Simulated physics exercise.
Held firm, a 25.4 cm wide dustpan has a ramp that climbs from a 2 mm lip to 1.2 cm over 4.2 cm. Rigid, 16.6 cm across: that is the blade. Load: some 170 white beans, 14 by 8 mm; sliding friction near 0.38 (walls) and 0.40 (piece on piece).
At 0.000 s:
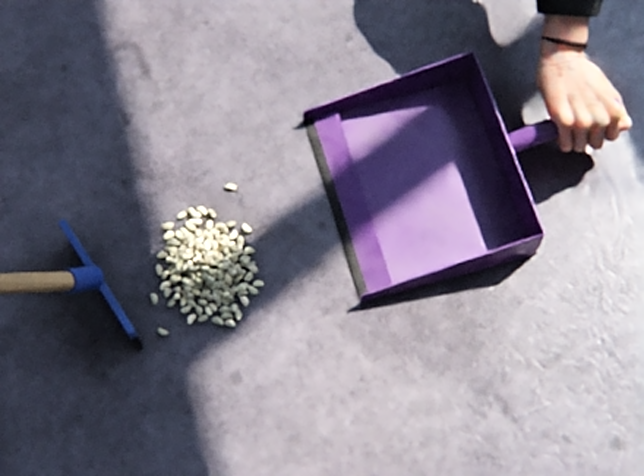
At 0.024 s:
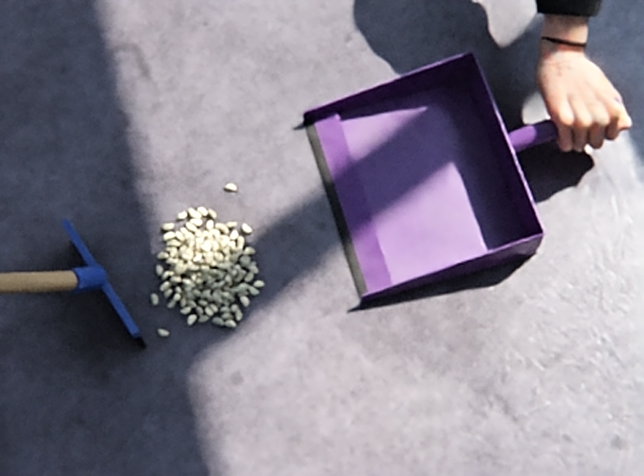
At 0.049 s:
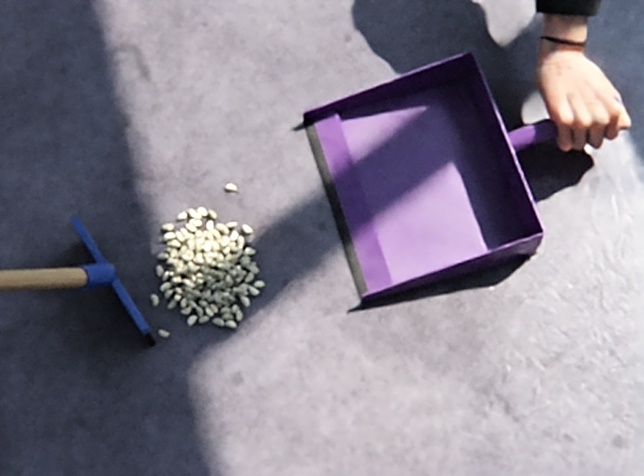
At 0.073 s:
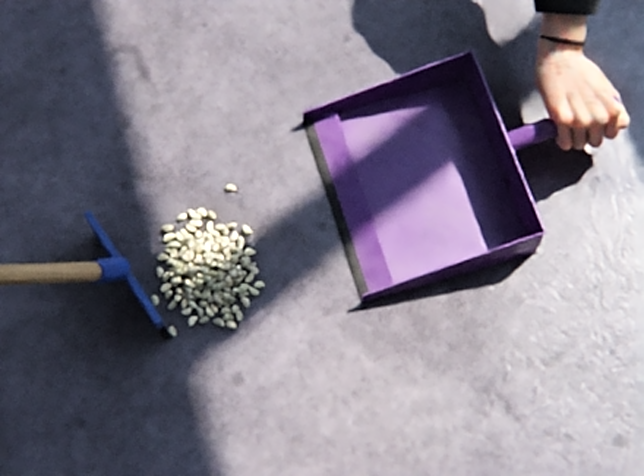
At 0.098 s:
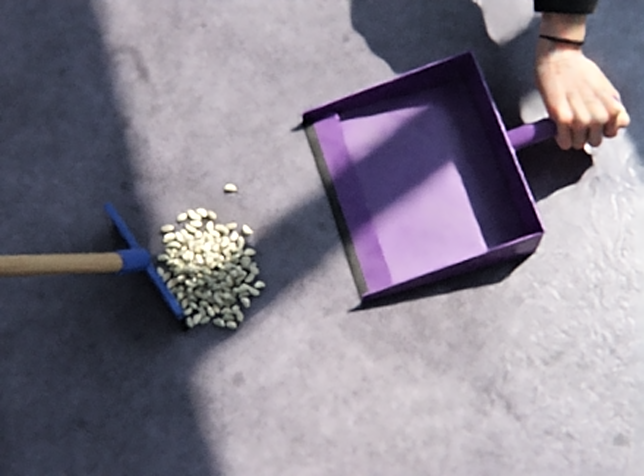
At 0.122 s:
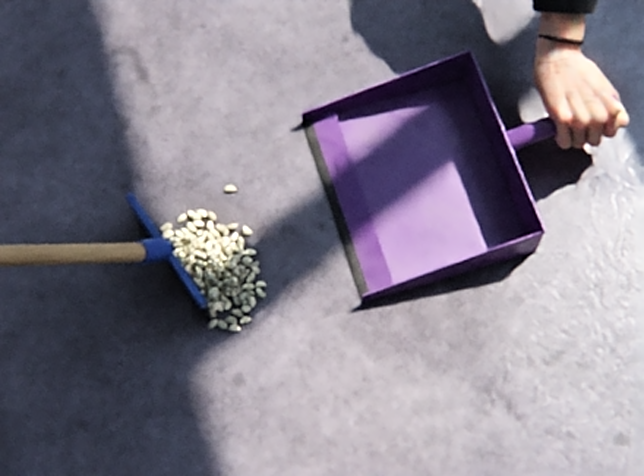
On a grey floor crossed by shadow, a pile of white beans lies between a blue blade on a wooden handle and a purple dustpan held still by a hand at right. The blade slides rightward, reaches the pile's left edge, then pushes into it, nudging the beans slightly right.
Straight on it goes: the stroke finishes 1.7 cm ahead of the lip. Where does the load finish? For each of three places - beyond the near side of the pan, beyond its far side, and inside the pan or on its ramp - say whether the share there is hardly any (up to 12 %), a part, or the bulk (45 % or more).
Near side: Hardly any, far side: Hardly any, pan: The bulk.
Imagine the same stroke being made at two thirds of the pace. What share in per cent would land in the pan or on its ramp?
About 35 per cent.
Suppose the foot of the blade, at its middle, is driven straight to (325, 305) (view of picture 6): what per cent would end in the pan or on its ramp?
Share caught: Approx. 20 %.
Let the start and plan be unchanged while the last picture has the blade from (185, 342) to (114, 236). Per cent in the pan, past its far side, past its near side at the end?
That ends as pan 5, far 0, and near 10.
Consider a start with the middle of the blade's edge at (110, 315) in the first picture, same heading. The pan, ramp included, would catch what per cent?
Estimate: ~ 55 %.
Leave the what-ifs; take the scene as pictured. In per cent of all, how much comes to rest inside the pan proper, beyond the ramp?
Roughly 35 percent.
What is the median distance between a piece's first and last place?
Roughly 20 centimetres.
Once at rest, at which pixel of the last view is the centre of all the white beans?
(337, 189) or so.
After 0.21 s, middle of the blade 10 cm from the lip; 0 % over the lip, far side 0 %, near side 0 %.
After 0.27 s, middle of the blade 5 cm from the lip; 10 % over the lip, far side 0 %, near side 5 %.
After 0.46 s, middle of the blade 4 cm from the lip; 60 % over the lip, far side 5 %, near side 5 %.
By 2.7 s all is still; near side 5 %, far side 5 %, pan 55 %, in front of the lip or behind the blade 35 %.
